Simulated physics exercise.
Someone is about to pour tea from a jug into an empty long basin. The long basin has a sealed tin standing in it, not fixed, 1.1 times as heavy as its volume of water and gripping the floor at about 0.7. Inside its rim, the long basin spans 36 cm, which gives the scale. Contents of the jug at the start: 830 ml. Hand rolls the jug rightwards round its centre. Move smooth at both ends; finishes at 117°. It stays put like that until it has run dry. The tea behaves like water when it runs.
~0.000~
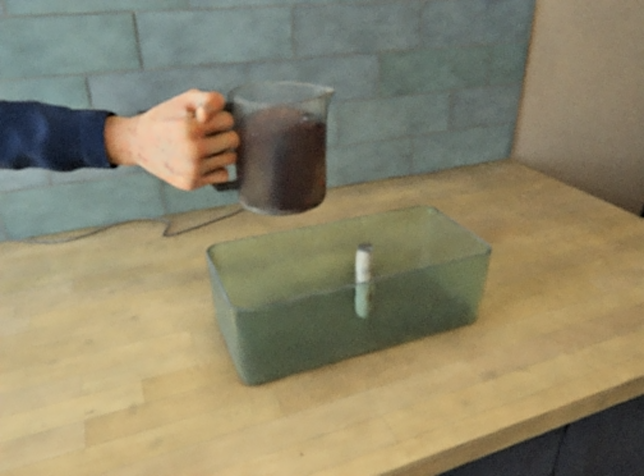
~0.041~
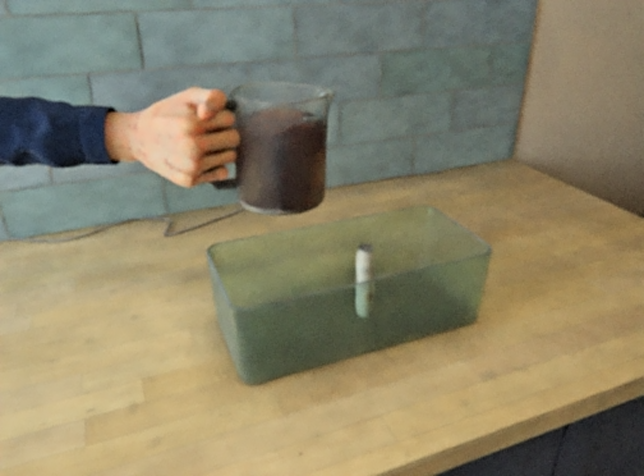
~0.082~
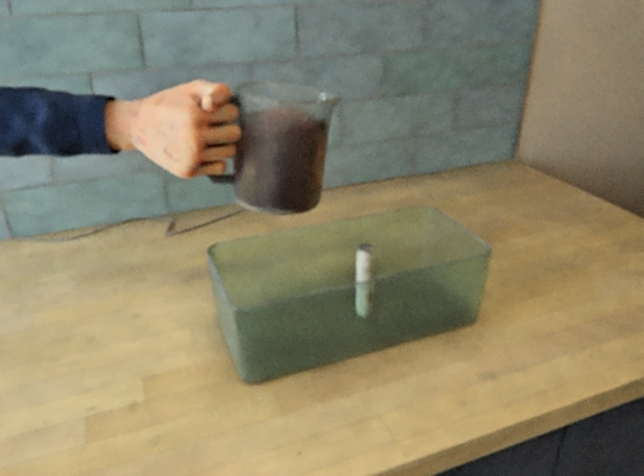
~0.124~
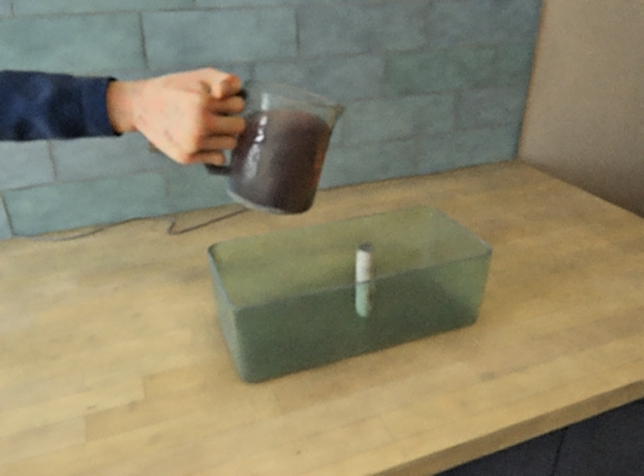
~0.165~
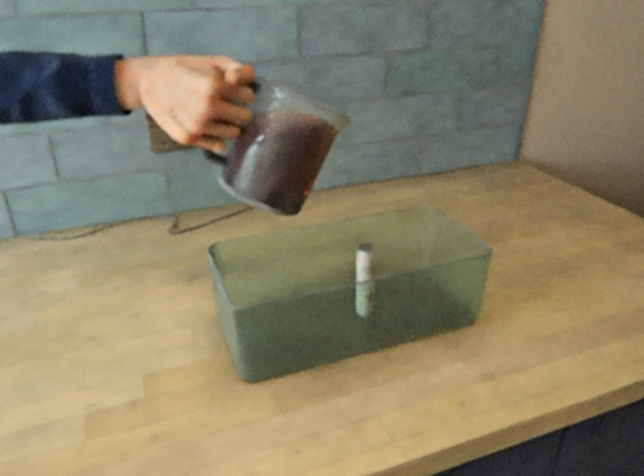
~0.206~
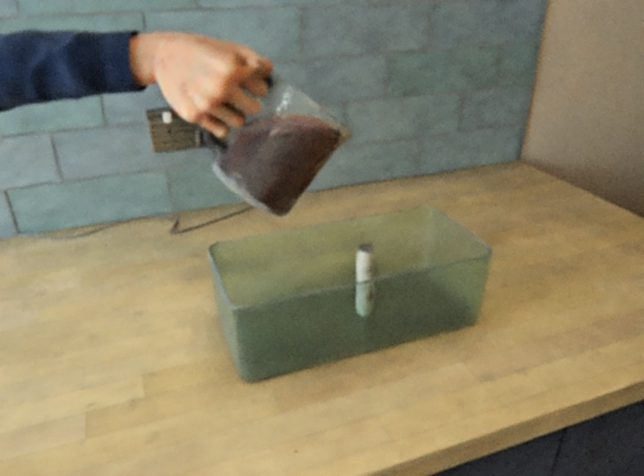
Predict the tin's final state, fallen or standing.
I predict it is fallen.
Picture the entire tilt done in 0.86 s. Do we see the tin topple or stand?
It tumbles over, then.
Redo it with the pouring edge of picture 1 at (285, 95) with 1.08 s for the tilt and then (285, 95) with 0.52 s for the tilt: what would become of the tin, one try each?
In the first try it comes down; in the second it comes down.
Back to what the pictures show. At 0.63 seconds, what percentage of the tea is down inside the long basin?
About 76 per cent.
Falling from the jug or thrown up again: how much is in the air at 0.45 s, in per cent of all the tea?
I'd say close to 32 per cent.
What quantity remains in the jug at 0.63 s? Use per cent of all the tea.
10 %.
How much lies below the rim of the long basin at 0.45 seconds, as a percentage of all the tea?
About 16%.
By 0.45 s the tilt is 112° and 52 per cent is still to pour; the tin stands where it began.
By 0.63 s the tilt is 117° and 9 per cent is still to pour; the tin stands 2 cm from where it began.
By 0.82 s the tilt is 117° and 0 per cent is still to pour; the tin lies on its side.
By 1.02 s the tilt is 117° and 0 per cent is still to pour; the tin lies on its side.
At rest the tin lies on its side.
